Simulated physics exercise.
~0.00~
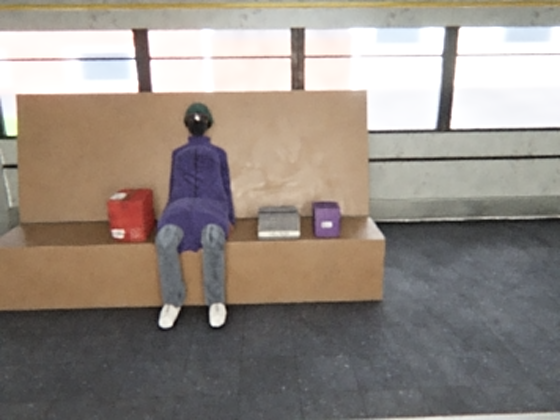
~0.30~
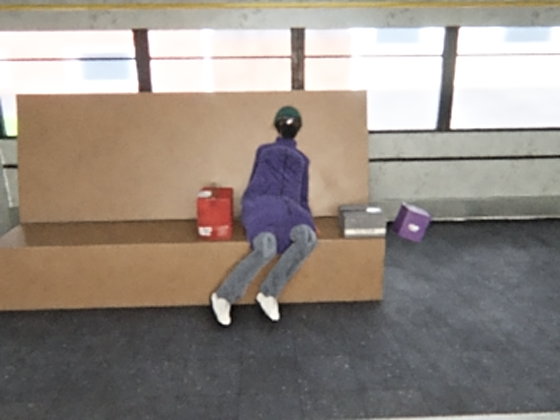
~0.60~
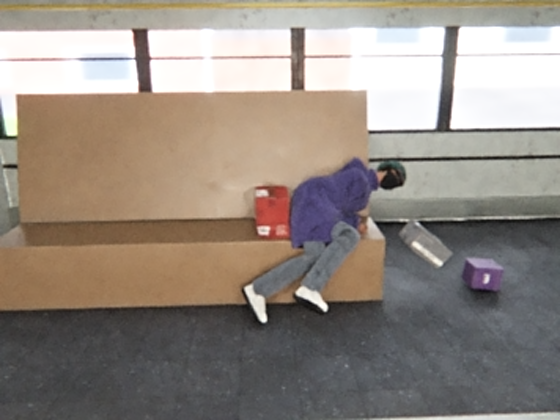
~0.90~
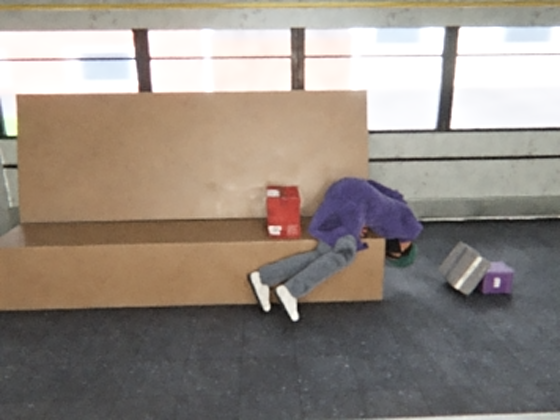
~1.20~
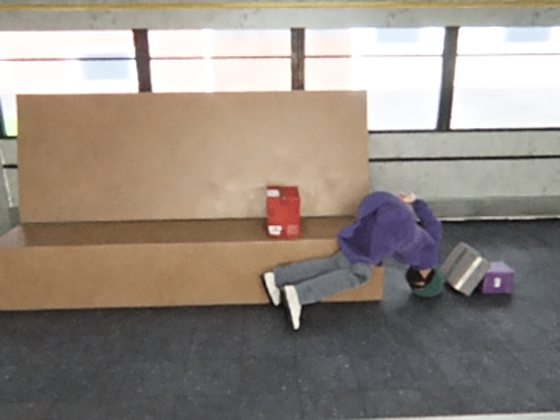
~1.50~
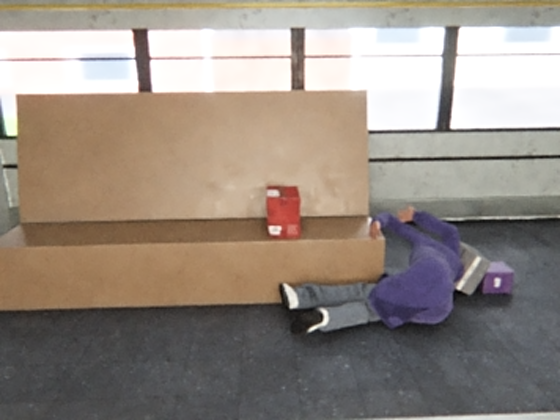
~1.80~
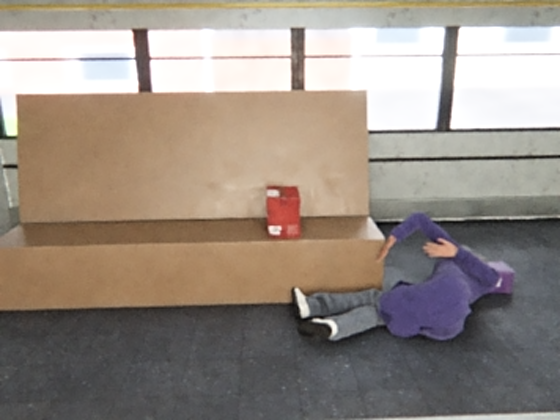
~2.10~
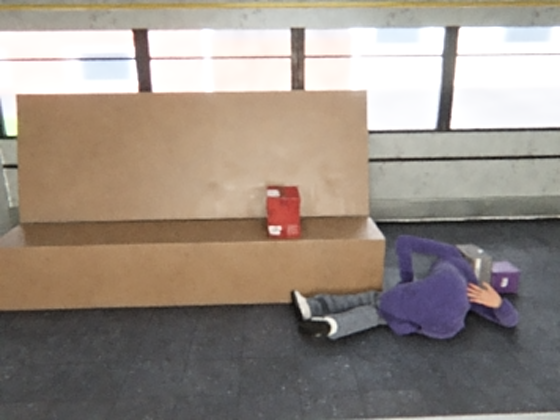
A limp figure in a purple top, grey trousers and a dark green cap slides to the right along a brown bench, together with a red box, a grey carton and a purple tub. The tub and then the carton tip off the right end and tumble to the dark floor, while the red box slides along and stops upright on the seat. The figure folds over the bench end, head down, and the hips slip off after it. The body rolls out with arms flopping, and ends lying on the floor against the carton and tub.
